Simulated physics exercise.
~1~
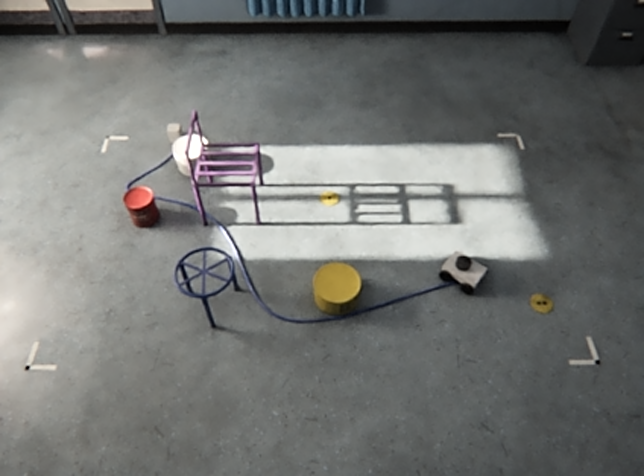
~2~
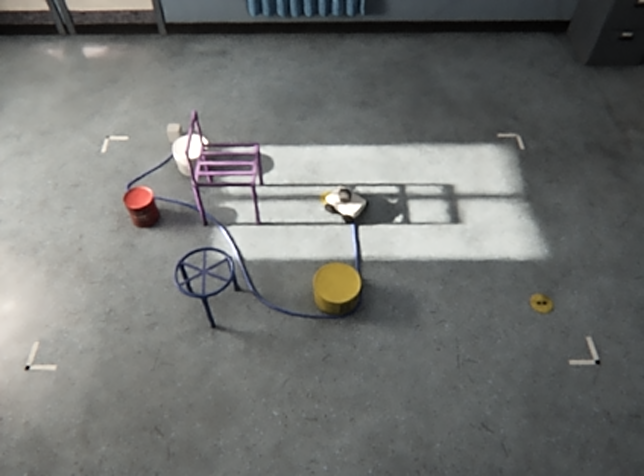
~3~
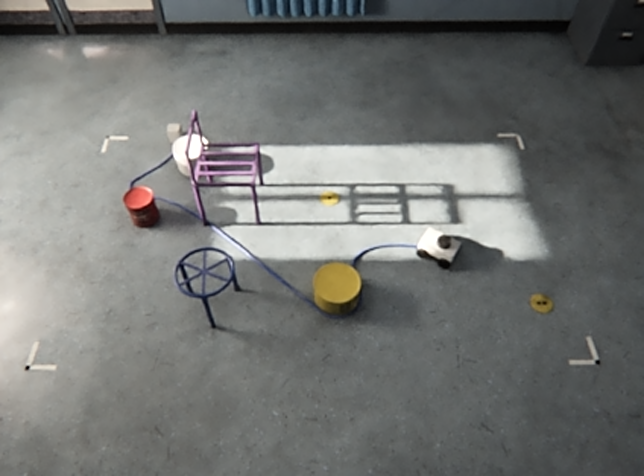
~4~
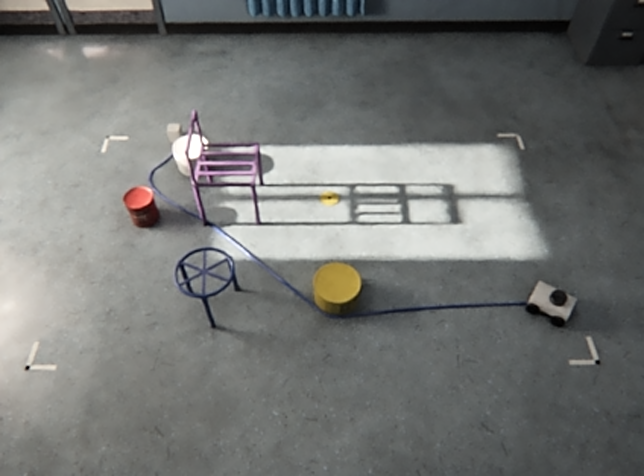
A small white cart trailing a blue cord rolled up and left to a yellow mark in the sunlit patch, then back down and right to another mark, drawing the cord around the yellow bin while the chair, stool and buckets stayed put.
